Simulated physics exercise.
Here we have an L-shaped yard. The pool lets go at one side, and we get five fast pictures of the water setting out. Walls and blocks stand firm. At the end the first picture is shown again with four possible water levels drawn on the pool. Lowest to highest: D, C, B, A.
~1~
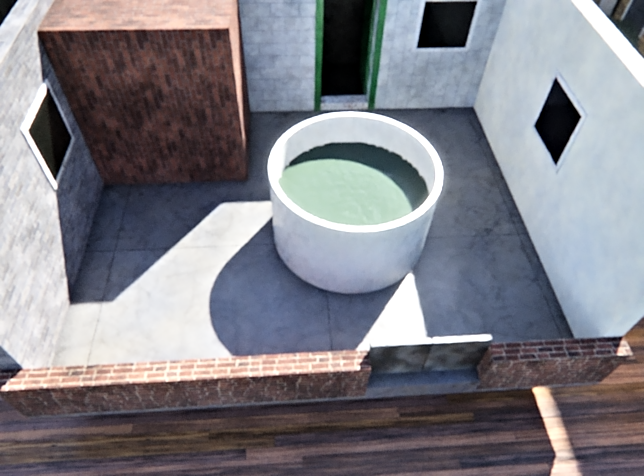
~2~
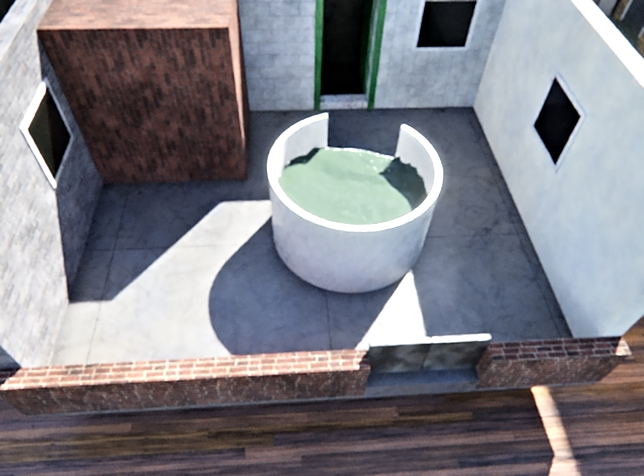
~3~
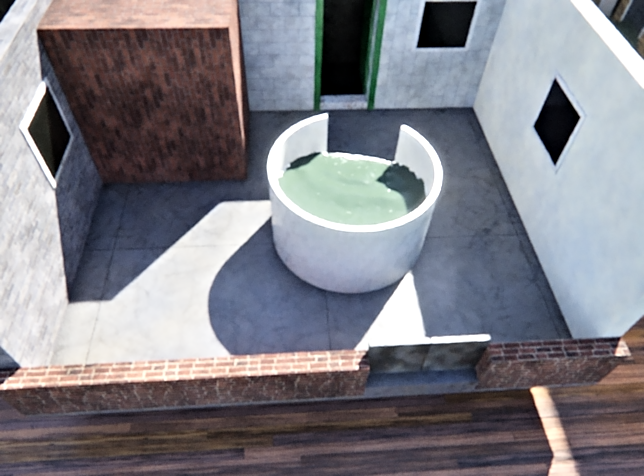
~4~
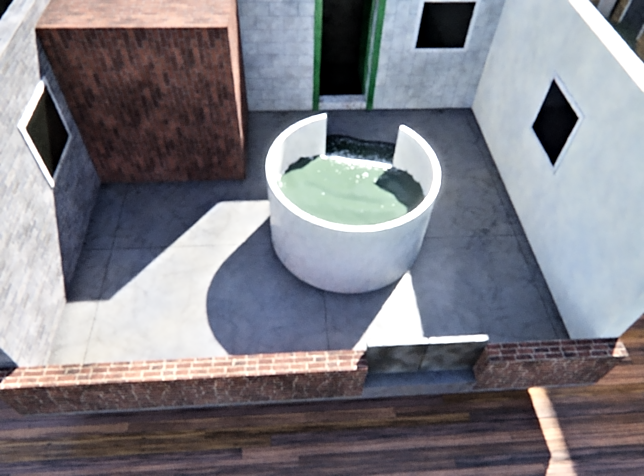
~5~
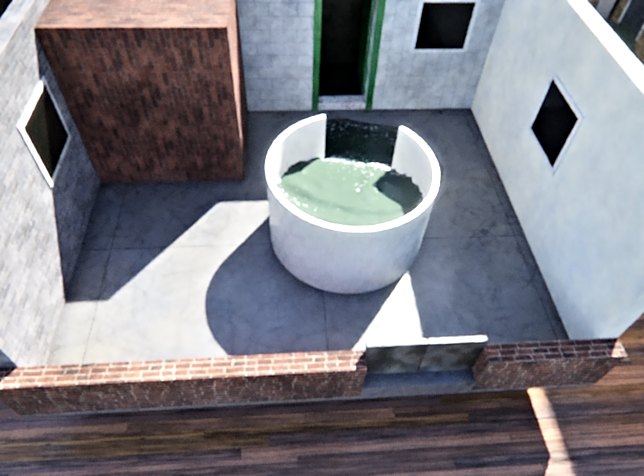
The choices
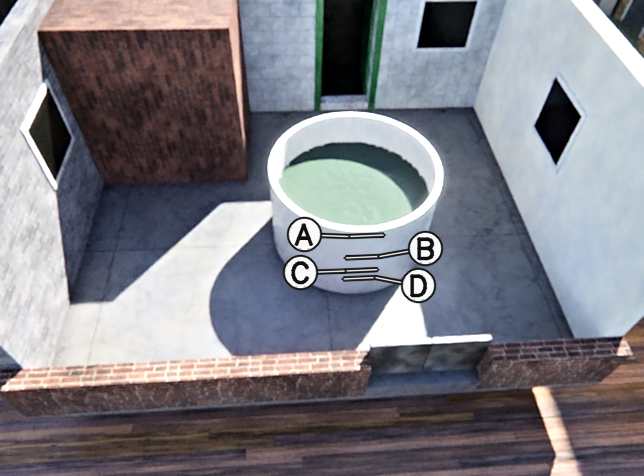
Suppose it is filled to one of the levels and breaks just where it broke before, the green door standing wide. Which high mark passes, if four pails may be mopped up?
I would pick mark D.
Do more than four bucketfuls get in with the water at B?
Yes, it does.
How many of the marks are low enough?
One of the four.
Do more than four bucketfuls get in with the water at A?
Yes, that goes wrong.
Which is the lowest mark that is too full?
That would be C.
On the marked copy, A at (365, 235); B at (362, 257); C at (360, 270); D at (359, 278); from the bottom up D, C, B, A.
For mark A, dozens of bucketfuls pour in.
For mark B, dozens of bucketfuls pour in.
For mark C, about 10 bucketfuls get in.
For mark D, a bucket or two gets in.
